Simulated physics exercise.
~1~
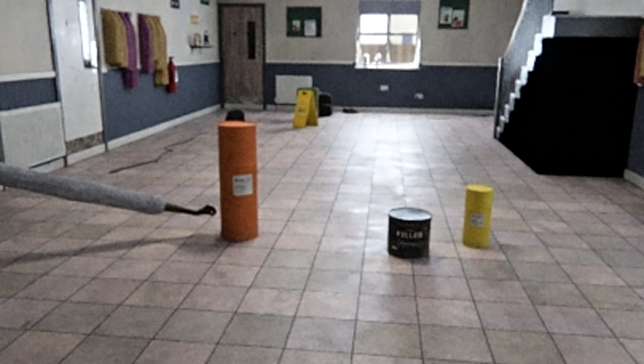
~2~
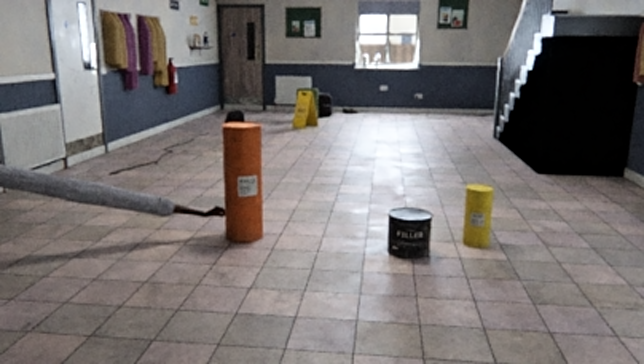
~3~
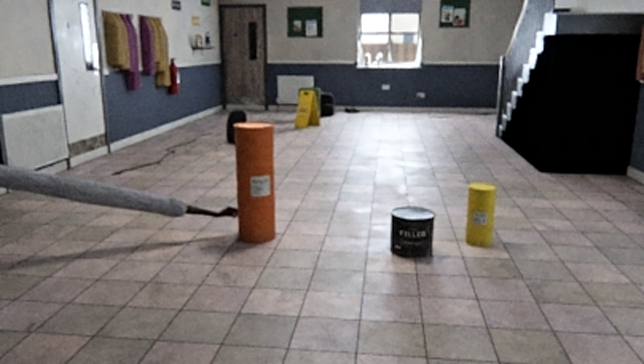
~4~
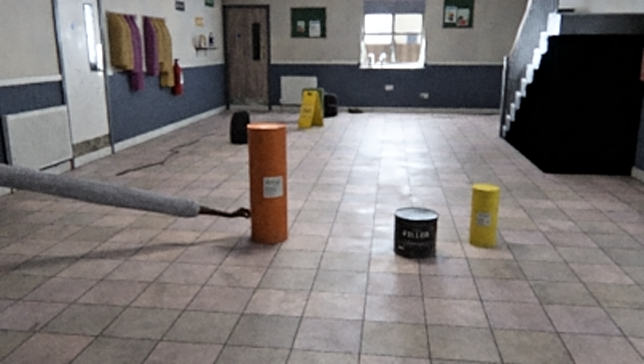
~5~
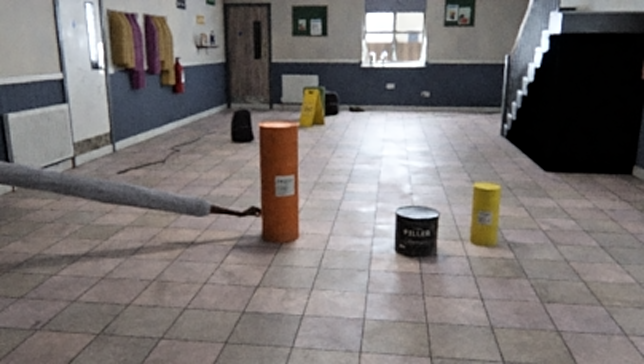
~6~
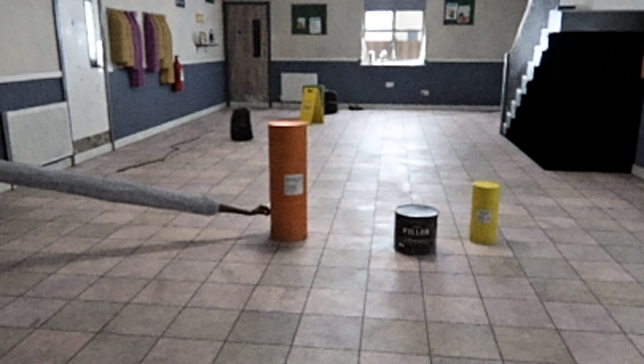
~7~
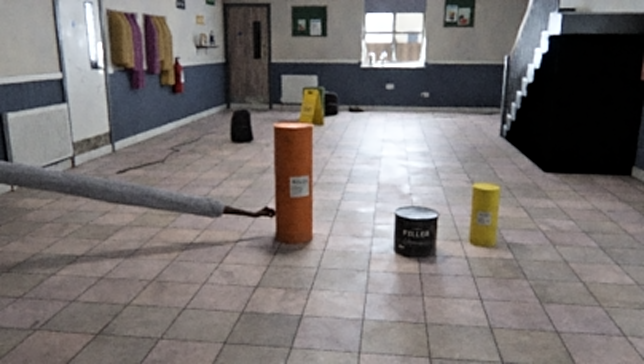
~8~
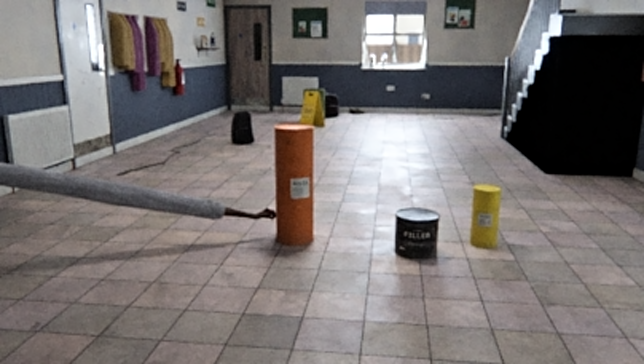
A grey-sleeved arm reached in from the left and gently pushed a tall orange drum a short way to the right across a tiled floor, then stopped, leaving it upright beside a black pail and a yellow canister that never moved.
